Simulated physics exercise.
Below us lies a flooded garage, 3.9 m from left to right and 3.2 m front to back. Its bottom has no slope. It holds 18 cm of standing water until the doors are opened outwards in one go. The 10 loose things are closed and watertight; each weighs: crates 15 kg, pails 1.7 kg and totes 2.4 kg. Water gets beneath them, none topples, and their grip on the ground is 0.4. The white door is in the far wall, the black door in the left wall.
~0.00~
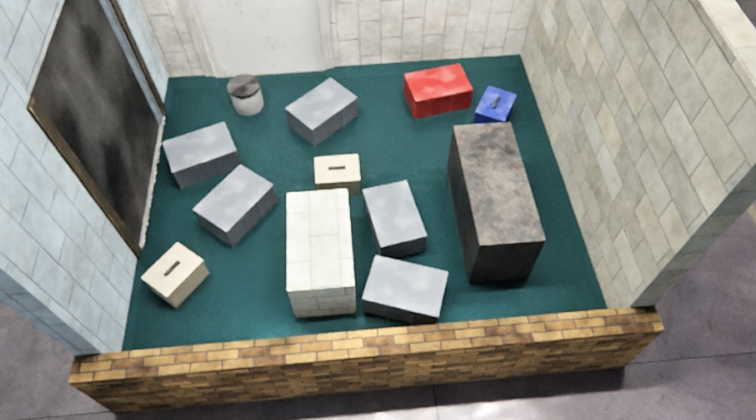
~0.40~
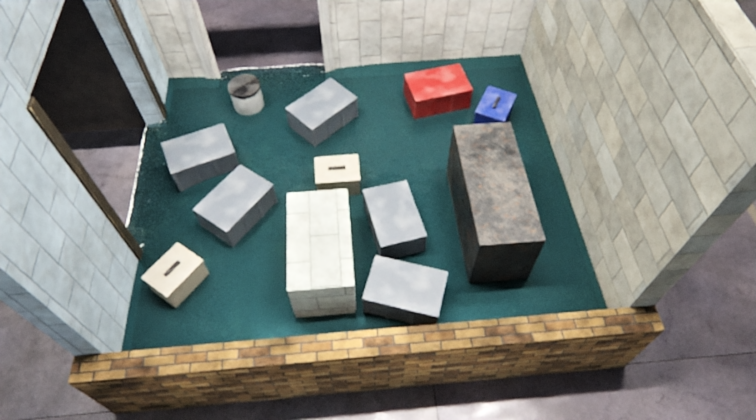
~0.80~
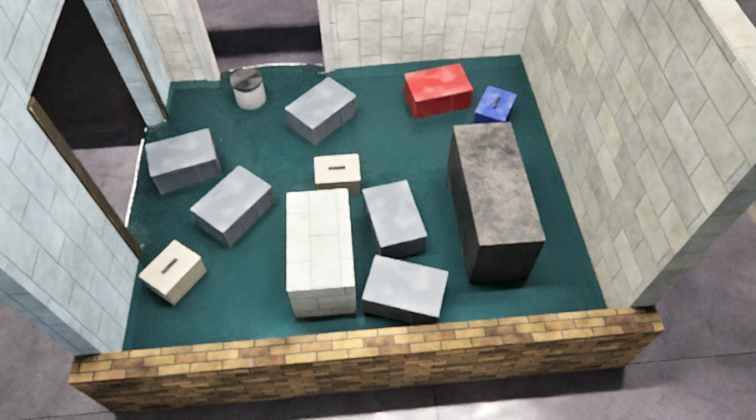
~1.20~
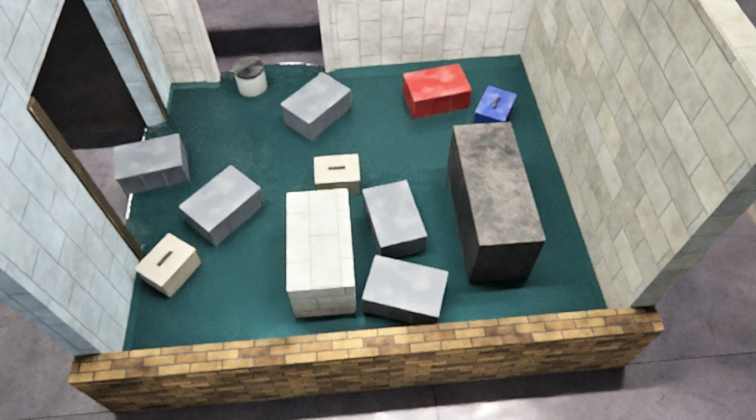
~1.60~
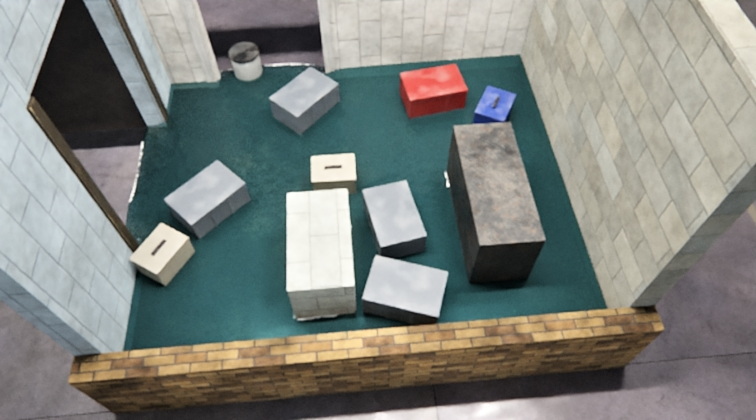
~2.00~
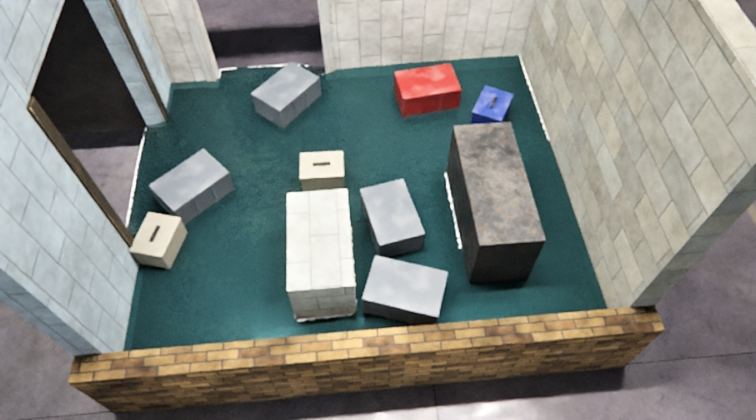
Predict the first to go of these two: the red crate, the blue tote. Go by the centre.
The red one.
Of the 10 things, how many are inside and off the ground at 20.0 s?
At that moment 0.
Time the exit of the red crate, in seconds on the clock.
Near 5.5 s.
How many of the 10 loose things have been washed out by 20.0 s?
By then 9.
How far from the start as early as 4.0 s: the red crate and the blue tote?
About 80 and 40 cm.
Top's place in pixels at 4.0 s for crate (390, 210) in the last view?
Near (317, 173).
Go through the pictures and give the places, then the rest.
In the first picture, the red crate at (438, 82) floats; the blue tote at (496, 103) floats; about 1990 L in view; 0 of 10 have shifted.
In the second picture, the red crate at (438, 82) floats; the blue tote at (496, 103), afloat; 18 cm deep round most things; 0 of 10 have shifted.
In the third picture, the red crate at (438, 82) floats; the blue tote at (496, 103), afloat; about 1860 L in view; 2 of 10 have shifted.
In the fourth picture, the red crate at (437, 82), afloat; the blue tote at (496, 103), afloat; 17 cm deep round most things; 5 of 10 have shifted.
In the fifth picture, the red crate at (434, 82), afloat, 5 cm from its start; the blue tote at (496, 103) floats; 15 cm deep round most things; 5 of 10 have shifted.
In the sixth picture, the red crate at (428, 81) floats, 11 cm from its start; the blue tote at (493, 103), afloat; 13 cm deep round most things; 7 of 10 have shifted.
After 4.0 s the red crate is near (354, 80), 0.9 m from its start, afloat; the blue tote is near (456, 100), 0.4 m from its start, afloat; 5 of 10 are out; 5 afloat.
After 9.0 s the red crate has gone out (at 5.7 s); the blue tote is near (268, 78), 2.4 m from its start, afloat; 8 of 10 are out; 2 afloat.
After 16.0 s the red crate has gone out (at 5.7 s); the blue tote has gone out (at 9.9 s); 9 of 10 are out; 0 afloat.
After 20.0 s the red crate has gone out (at 5.7 s); the blue tote has gone out (at 9.9 s); 9 of 10 are out; 0 afloat.
